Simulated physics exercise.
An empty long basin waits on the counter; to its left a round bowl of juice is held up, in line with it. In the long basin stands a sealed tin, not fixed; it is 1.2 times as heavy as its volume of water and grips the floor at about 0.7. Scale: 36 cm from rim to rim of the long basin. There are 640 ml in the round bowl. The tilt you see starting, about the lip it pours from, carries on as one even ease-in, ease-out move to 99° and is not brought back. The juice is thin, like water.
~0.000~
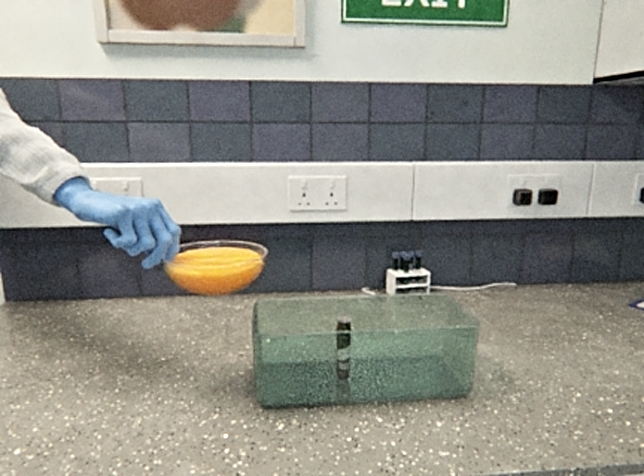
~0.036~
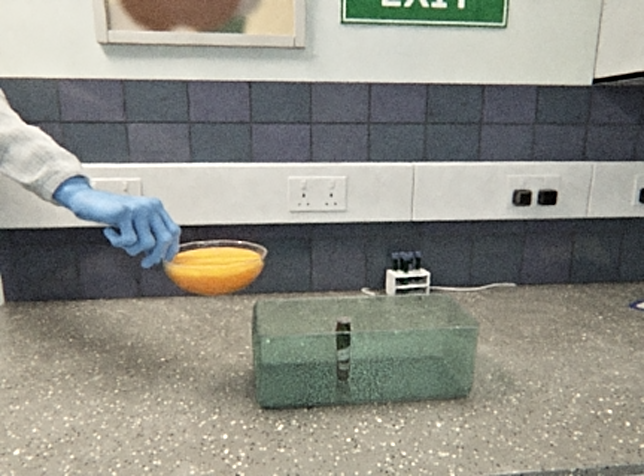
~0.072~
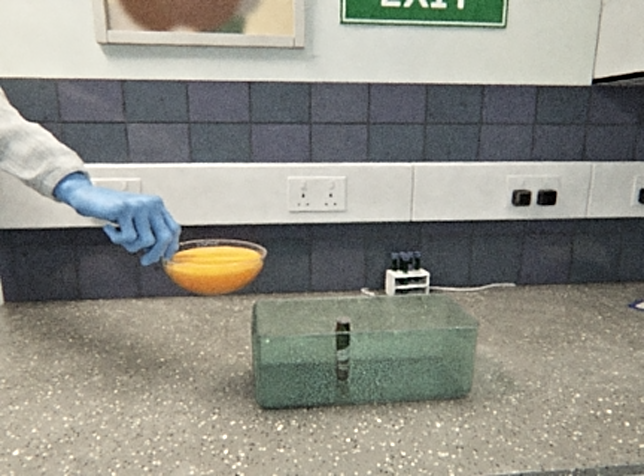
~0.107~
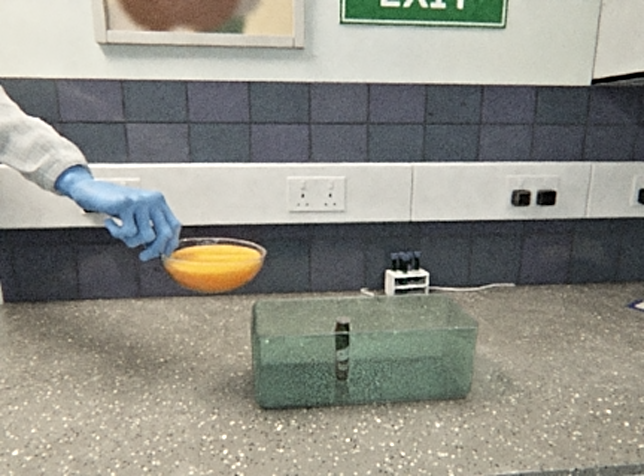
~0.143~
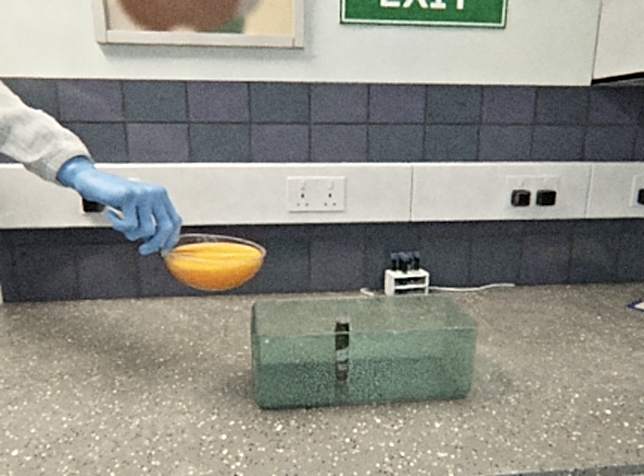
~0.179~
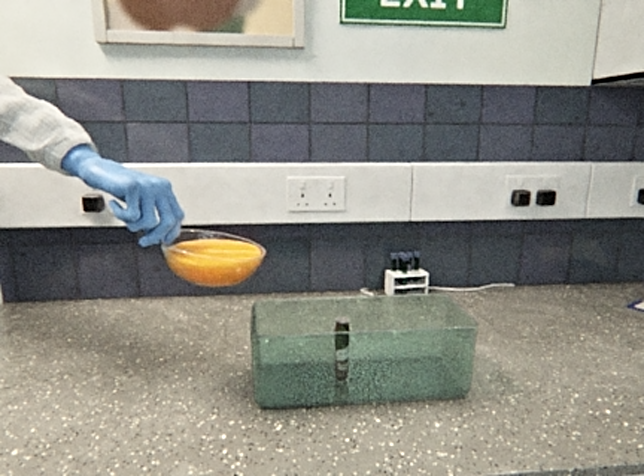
A blue-gloved hand held a clear round bowl of orange juice up to the left of a long greenish basin on the counter, at first keeping it level, then tilting it slightly toward the right.
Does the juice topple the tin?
The tin falls.
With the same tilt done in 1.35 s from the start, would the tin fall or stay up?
Then it remains upright.
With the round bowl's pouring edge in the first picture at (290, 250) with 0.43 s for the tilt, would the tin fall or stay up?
Then it stays up.
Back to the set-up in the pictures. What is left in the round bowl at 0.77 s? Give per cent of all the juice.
Near 0 in a hundred.
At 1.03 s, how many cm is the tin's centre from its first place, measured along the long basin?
About 7 cm.
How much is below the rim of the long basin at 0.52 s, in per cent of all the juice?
About 12 per cent.
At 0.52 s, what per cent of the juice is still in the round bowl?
Near 36 in a hundred.
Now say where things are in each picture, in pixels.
Tilt 0°; pouring edge (266, 253); surface from (166, 260) to (264, 257); the long basin's rim runs from (254, 317) to (464, 309); the tin's top is at (344, 322), in the first picture.
Tilt 0°; pouring edge (266, 253); surface from (166, 260) to (263, 258), in the second picture.
Tilt 2°; pouring edge (266, 253); surface from (165, 259) to (263, 257), in the third picture.
Tilt 4°; pouring edge (265, 254); surface from (166, 257) to (263, 255), in the fourth picture.
Tilt 7°; pouring edge (265, 254); surface from (165, 253) to (263, 253), in the fifth picture.
Tilt 11°; pouring edge (265, 253); surface from (166, 249) to (263, 251), in the sixth picture.
By 0.52 s the tilt is 70° and 37 per cent is still to pour; the tin stands where it began.
By 0.77 s the tilt is 98° and 0 per cent is still to pour; the tin leans 19°.
By 1.03 s the tilt is 99° and 0 per cent is still to pour; the tin lies on its side.
By 1.32 s the tilt is 99° and 0 per cent is still to pour; the tin lies on its side.
At rest the tin lies on its side.
